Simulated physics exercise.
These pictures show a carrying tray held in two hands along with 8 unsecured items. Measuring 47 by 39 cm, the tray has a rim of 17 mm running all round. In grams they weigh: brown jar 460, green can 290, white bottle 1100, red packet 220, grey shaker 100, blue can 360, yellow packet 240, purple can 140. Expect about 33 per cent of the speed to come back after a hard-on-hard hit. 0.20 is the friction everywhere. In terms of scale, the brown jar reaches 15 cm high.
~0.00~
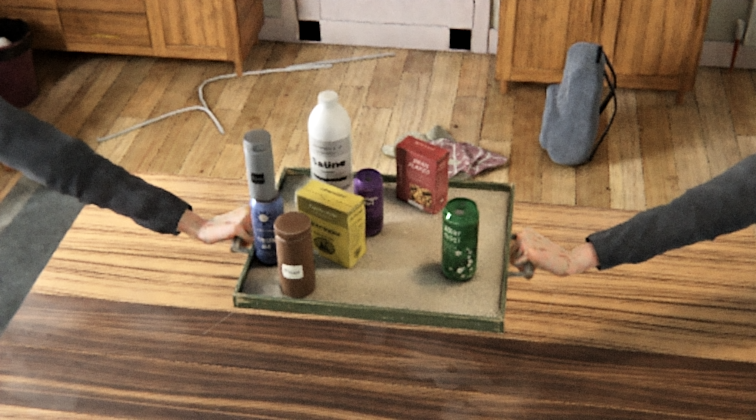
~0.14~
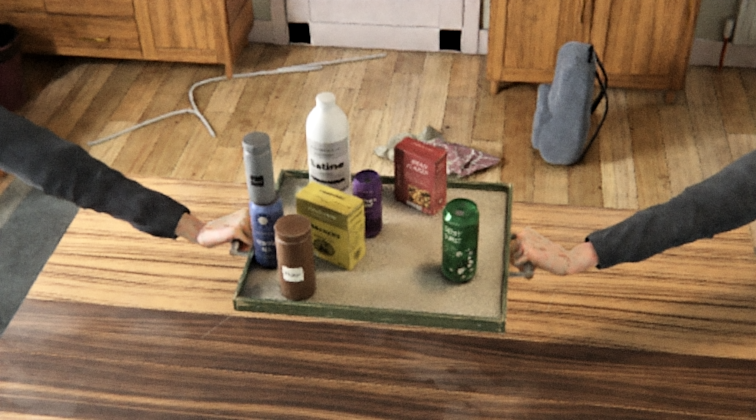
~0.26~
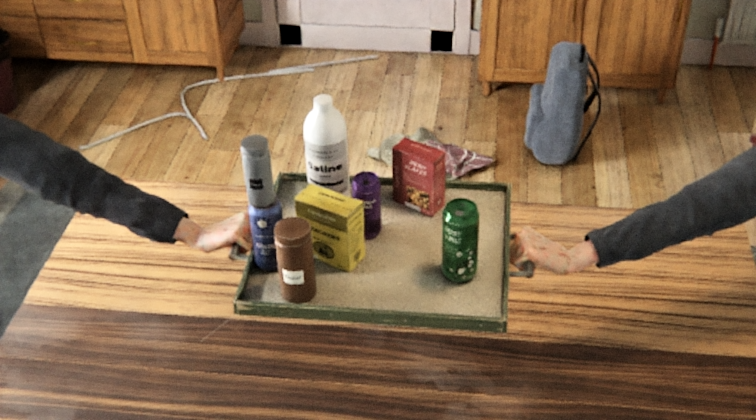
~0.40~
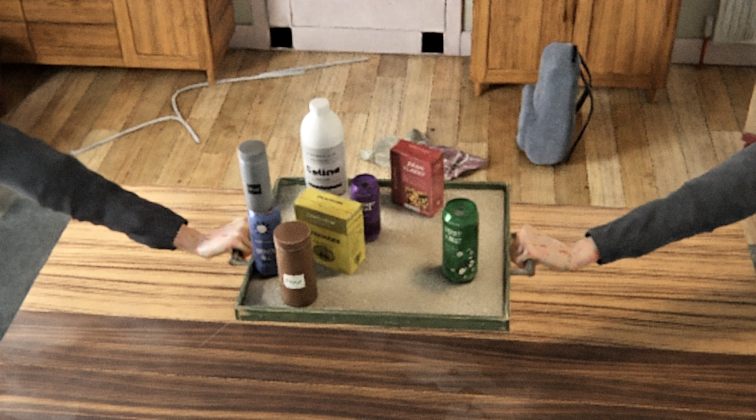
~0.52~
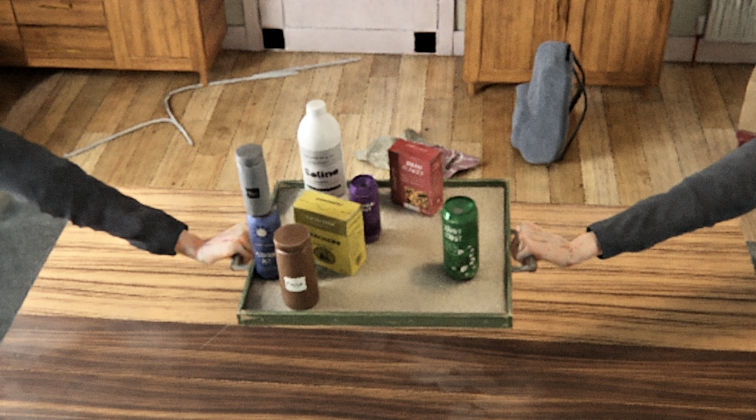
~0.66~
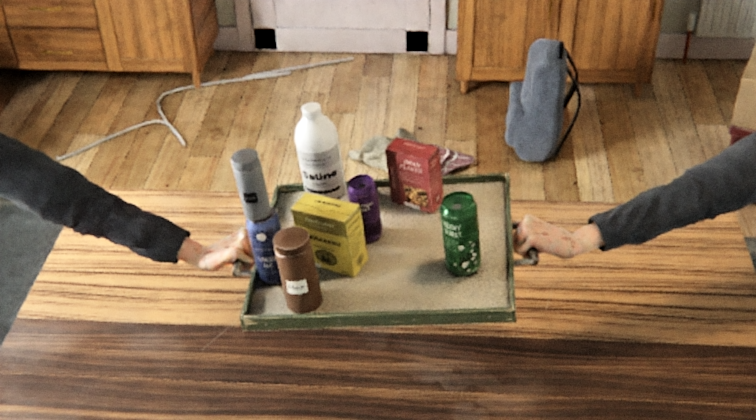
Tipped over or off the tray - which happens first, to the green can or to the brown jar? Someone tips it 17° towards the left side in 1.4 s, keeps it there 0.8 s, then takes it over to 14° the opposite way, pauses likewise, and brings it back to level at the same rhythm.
Second.
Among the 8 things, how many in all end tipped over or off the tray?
The answer is 6.
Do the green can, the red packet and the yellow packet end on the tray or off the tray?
Well, the green can does come off, the red packet does not come off, and the yellow packet does not come off.
By 2.06 s, tray tilted 17°, left edge down; brown jar, white bottle, grey shaker and purple can now off the tray; green can 32 cm from its spot near (283, 276); red packet 24 cm from its spot.
By 4.06 s, tray tilted 14°, right edge down; green can now off the tray; red packet 14 cm from its spot; blue can 9 cm from its spot.
When it is over (6.4 s), off the tray, brown jar, green can, white bottle, grey shaker, blue can and purple can; not toppled but over 5 cm from the start, red packet and yellow packet. End places, in pixels of the last picture, brown jar near (174, 350). Green can went at 2.42 s; brown jar went at 1.68 s.
